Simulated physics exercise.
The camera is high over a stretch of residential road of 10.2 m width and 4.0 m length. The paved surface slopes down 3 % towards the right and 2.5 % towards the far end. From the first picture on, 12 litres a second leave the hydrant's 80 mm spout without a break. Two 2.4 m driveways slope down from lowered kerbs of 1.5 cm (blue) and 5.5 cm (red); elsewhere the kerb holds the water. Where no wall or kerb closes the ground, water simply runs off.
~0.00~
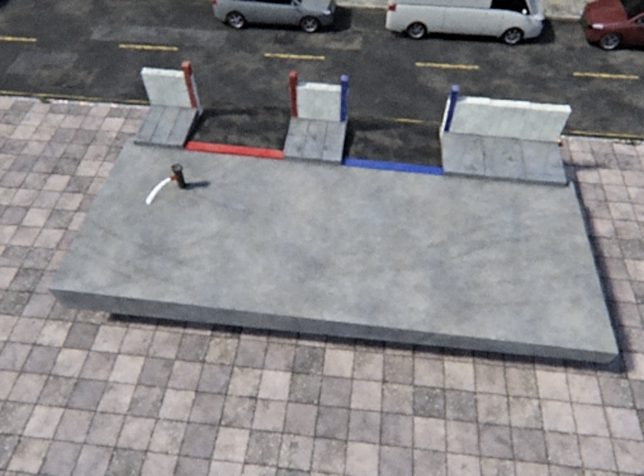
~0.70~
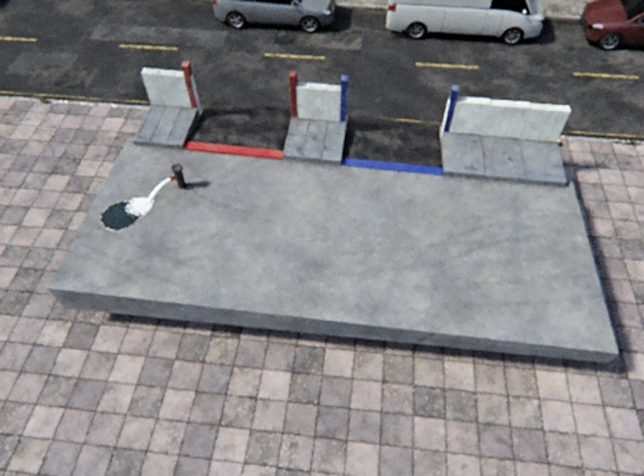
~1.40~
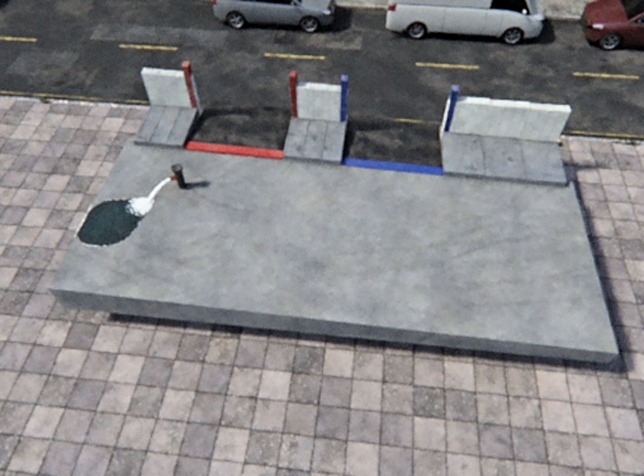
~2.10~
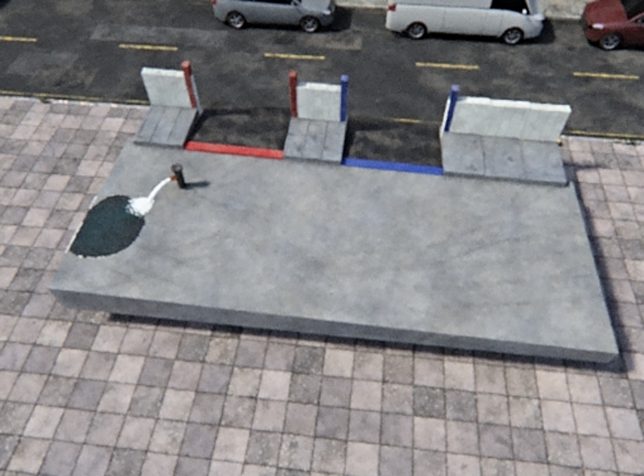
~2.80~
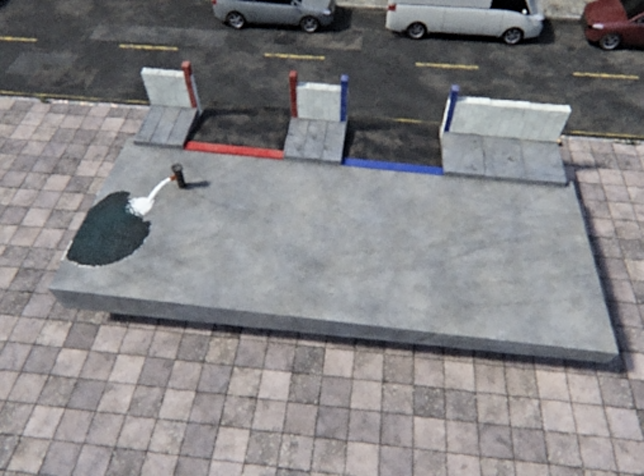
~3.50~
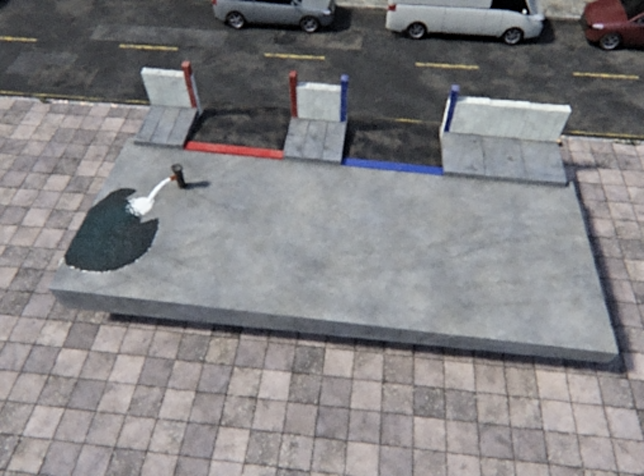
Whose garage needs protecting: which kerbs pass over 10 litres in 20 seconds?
The water let in: At the blue driveway it does not reach the limit; at the red driveway it keeps below the limit.
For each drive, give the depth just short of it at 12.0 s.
Depths in cm: Blue 0.0, red 0.0.
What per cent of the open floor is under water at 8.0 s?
Near 10 per cent is wet.
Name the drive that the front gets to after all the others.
Last comes the blue one.
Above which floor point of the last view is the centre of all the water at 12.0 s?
Around (169, 227).
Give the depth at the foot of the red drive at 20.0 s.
About 0.6 cm.
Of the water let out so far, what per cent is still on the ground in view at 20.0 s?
About 40 per cent.
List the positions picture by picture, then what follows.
The jet has just started at (163, 184); the ground is still dry, in the first picture.
The jet leaves at (163, 184); the sheet reaches (102, 219), 1.7 m away, and wets 0.6 m2, in the second picture.
From the spout at (163, 184) the water has spread over 1.3 m2; its tip is at (77, 235), and it is 1.1 cm deep on average, in the third picture.
From the spout at (163, 184) the water has spread over 1.7 m2; its tip is at (68, 251), and it is 1.1 cm deep on average, in the fourth picture.
The jet leaves at (163, 184); the sheet reaches (64, 258), 2.8 m away, and wets 2.0 m2, in the fifth picture.
The jet leaves at (163, 184); the sheet reaches (62, 263), 2.9 m away, and wets 2.3 m2, in the sixth picture.
After 5.0 s water covers 5 % of the floor and is deepest (3 cm) near (137, 208); blue driveway not reached, red driveway not reached.
After 8.0 s water covers 10 % of the floor and is deepest (3 cm) near (137, 208); blue driveway not reached, red driveway not reached.
After 12.0 s water covers 15 % of the floor and is deepest (3 cm) near (137, 208); blue driveway not reached, red driveway not reached.
After 16.0 s water covers 15 % of the floor and is deepest (3 cm) near (137, 208); blue driveway not reached, red driveway 0.31 cm at the lowered kerb, 0 L in.
After 20.0 s water covers 20 % of the floor and is deepest (3 cm) near (137, 208); blue driveway 1.5 cm at the lowered kerb, 0 L in, red driveway 0.57 cm at the lowered kerb, 0 L in.
